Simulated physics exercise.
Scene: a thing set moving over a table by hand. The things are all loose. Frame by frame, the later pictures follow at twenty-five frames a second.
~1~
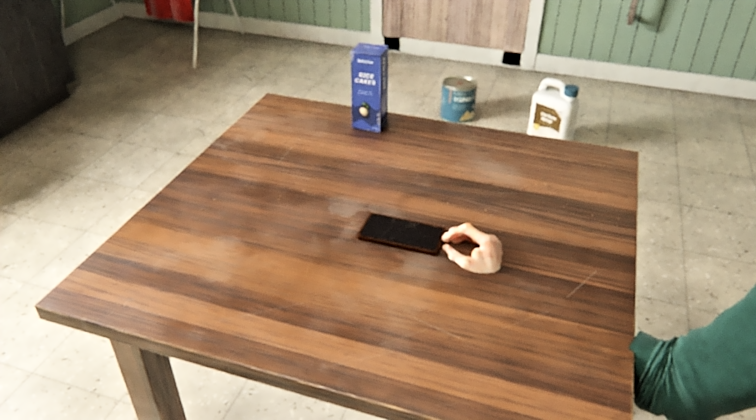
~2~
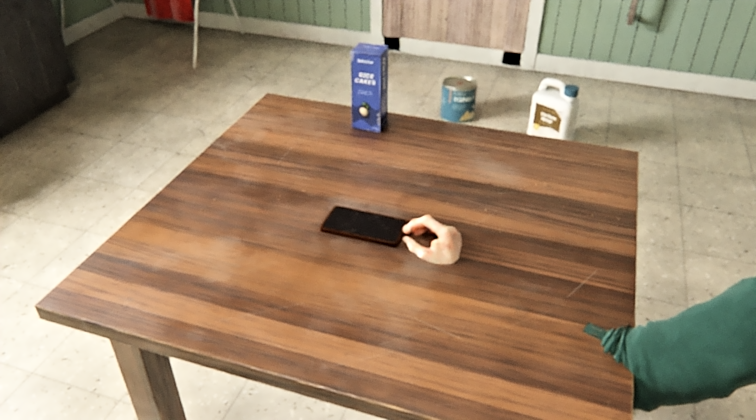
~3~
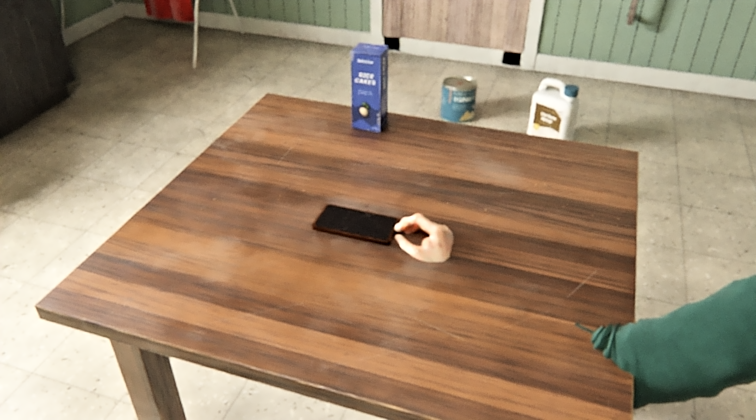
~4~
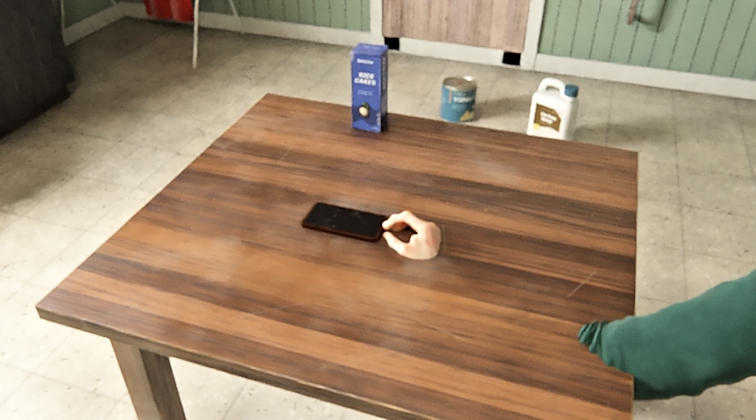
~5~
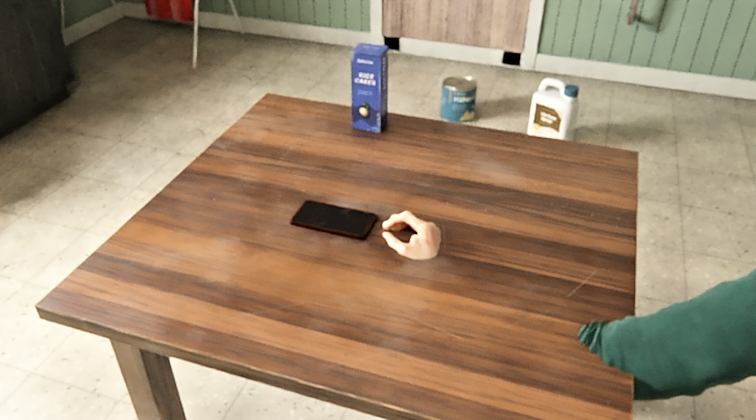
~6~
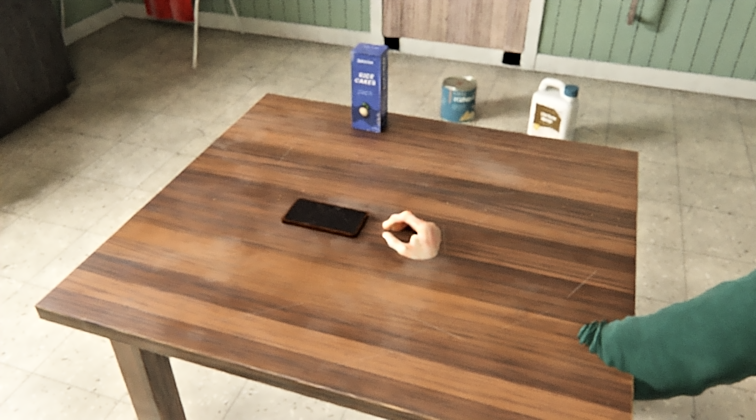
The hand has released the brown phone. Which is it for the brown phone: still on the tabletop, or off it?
The brown phone ends up on the tabletop.
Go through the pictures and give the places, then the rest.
In the first frame, under the hand; brown phone (402, 233).
In the second frame, under the hand; brown phone (364, 226).
In the third frame, under the hand; brown phone (356, 224).
In the fourth frame, brown phone (345, 221).
In the fifth frame, brown phone (334, 219) displaced a little.
In the sixth frame, brown phone (326, 217) displaced a little.
Then, 0.24 s past the last view, brown phone displaced a little near (316, 215).
Then, 0.48 s past the last view, brown phone resting near (316, 215).
Finally, moved from the start, brown phone. Final places as the last picture's camera would see them, brown phone near (316, 215).
